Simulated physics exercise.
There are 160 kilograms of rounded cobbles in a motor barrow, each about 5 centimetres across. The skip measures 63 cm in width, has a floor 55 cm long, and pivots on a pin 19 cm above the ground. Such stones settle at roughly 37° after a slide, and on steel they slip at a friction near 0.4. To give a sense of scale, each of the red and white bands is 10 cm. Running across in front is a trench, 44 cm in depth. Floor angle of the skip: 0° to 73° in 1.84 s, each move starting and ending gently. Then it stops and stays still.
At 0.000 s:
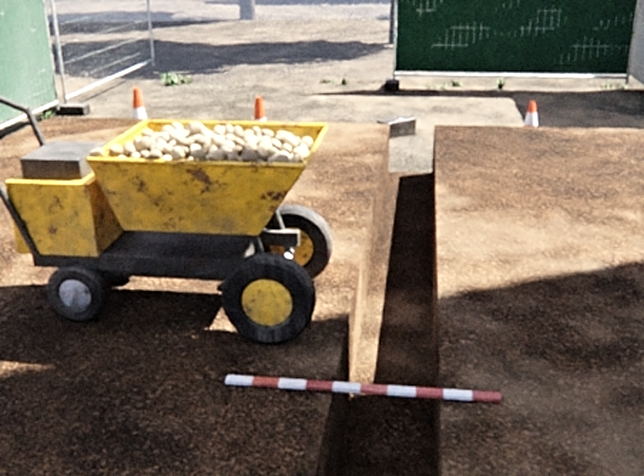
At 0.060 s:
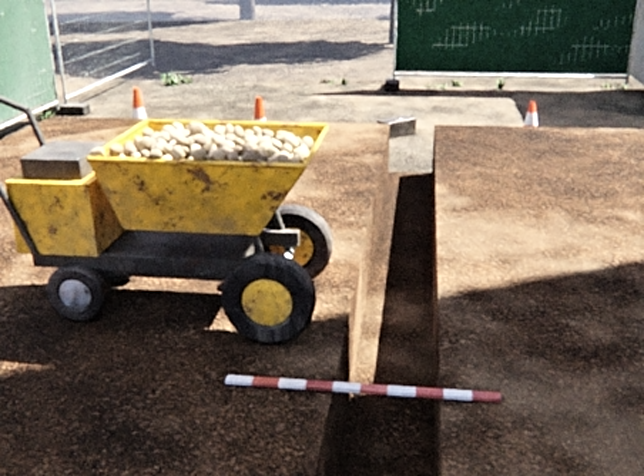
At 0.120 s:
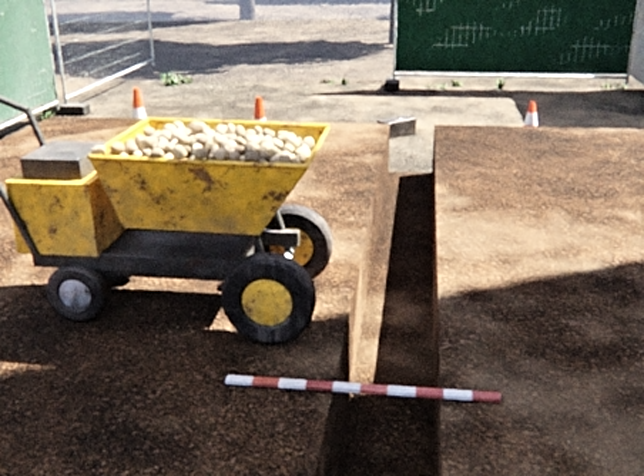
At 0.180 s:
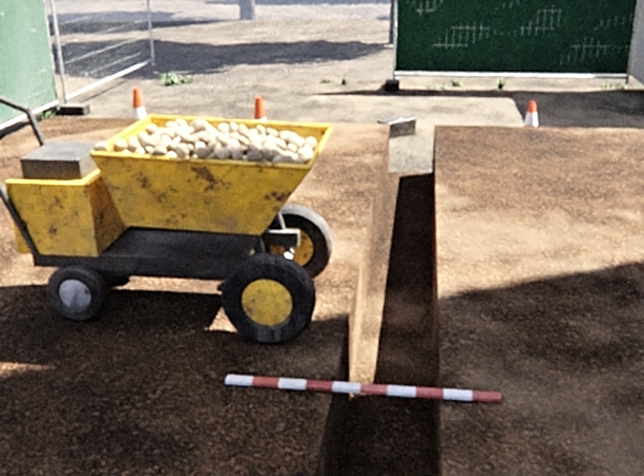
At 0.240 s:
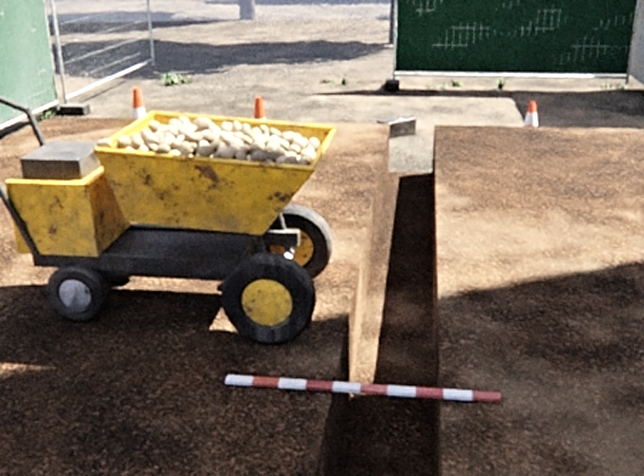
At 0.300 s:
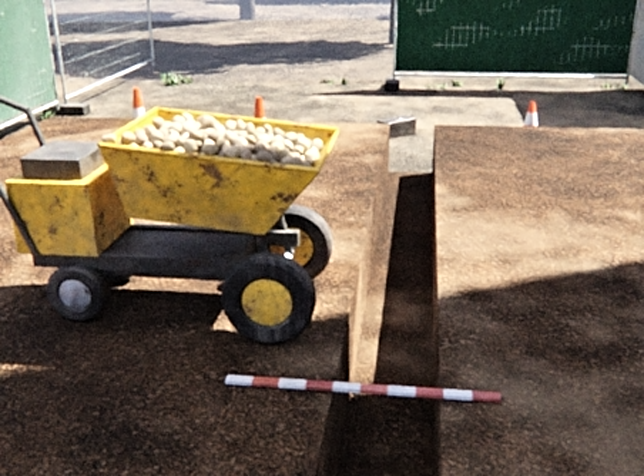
A small yellow dumper loaded with pale stones stands at the left on brown ground, seen from the side and slightly above by a still camera. In front, a red and white striped pole lies across a narrow trench, with orange cones and green fence panels behind. The skip is level at first, then its rear slowly rises, tilting it slightly towards the right.
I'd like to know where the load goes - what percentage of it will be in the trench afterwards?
I would put it at about 44 per cent.
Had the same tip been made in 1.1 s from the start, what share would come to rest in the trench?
Estimate: About 40 %.
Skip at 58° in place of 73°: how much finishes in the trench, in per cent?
Then close to 25 per cent.
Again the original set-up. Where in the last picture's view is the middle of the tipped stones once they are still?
Roughly (458, 313), I'd say.
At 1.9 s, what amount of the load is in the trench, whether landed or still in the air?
About 10 per cent by then.
After 1.4 s the floor is at 62°; 98 % in the skip, 2 % in the trench; the foremost stones are at (441, 273).
After 1.9 s the floor is at 73°; 48 % in the skip, 8 % in the trench, 44 % past the trench; the foremost stones are at (601, 331).
After 2.3 s the floor is at 73°; 26 % in the skip, 16 % in the trench, 58 % past the trench; the foremost stones are past the picture's edge.
After 4.2 s the floor is at 73°; 0 % in the skip, 44 % in the trench, 56 % past the trench; the foremost stones are past the picture's edge.
